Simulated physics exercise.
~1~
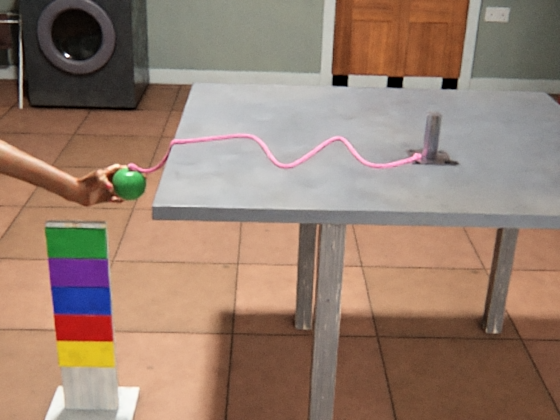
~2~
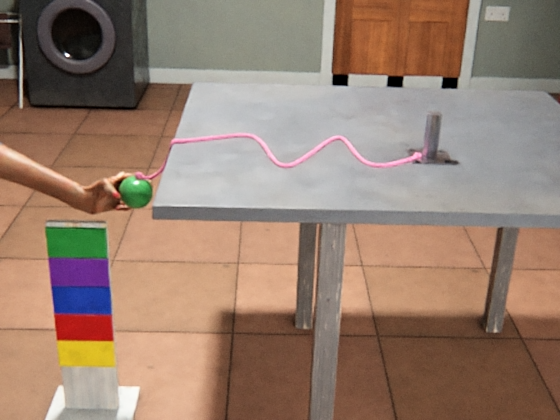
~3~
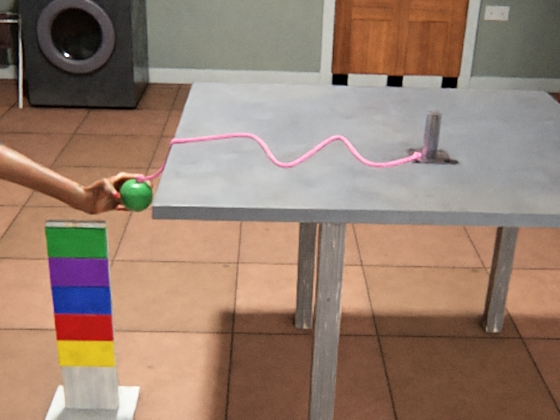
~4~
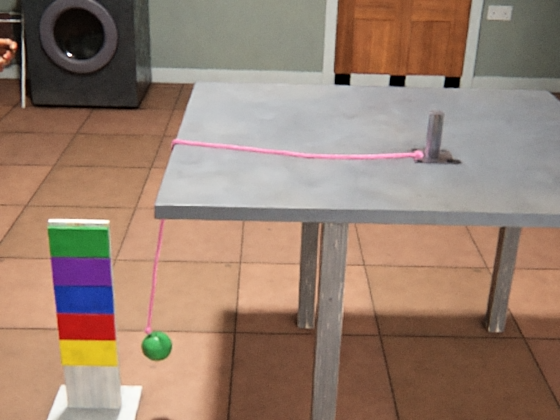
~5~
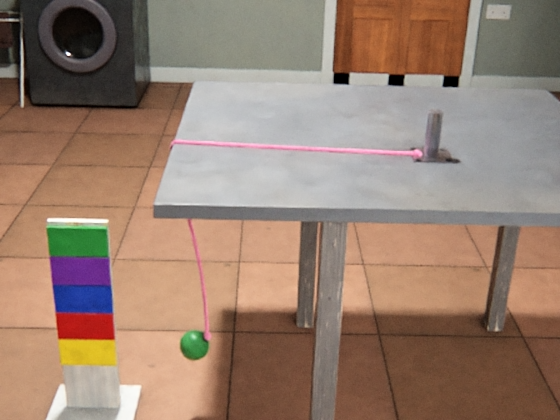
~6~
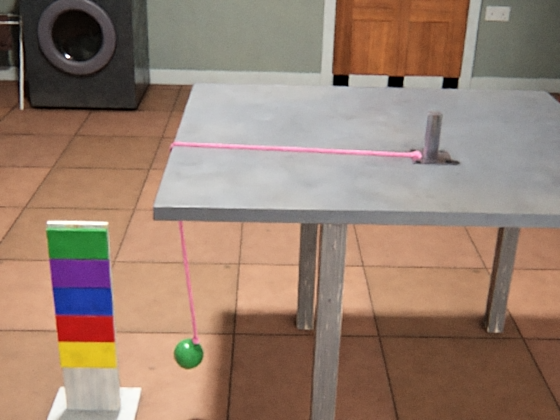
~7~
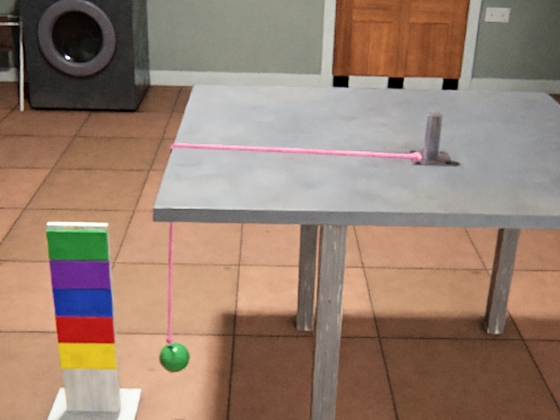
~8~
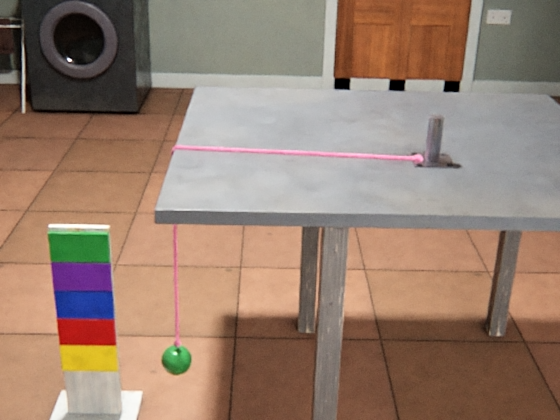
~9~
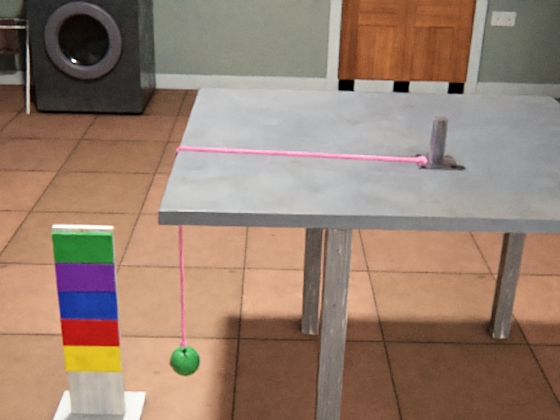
The clip opens on a hand at the left holding a round green apple beside a grey table, with a pink cord lying in loose waves from it to a bolted post. Below stands a board with green, purple, blue, red and yellow bands. The hand shifts slightly right, lets go and draws back, and the apple drops past the table edge as the cord pulls straight. The apple swings right beneath the table, then drifts back left. It finally settles, hanging from the taut cord level with the yellow band.
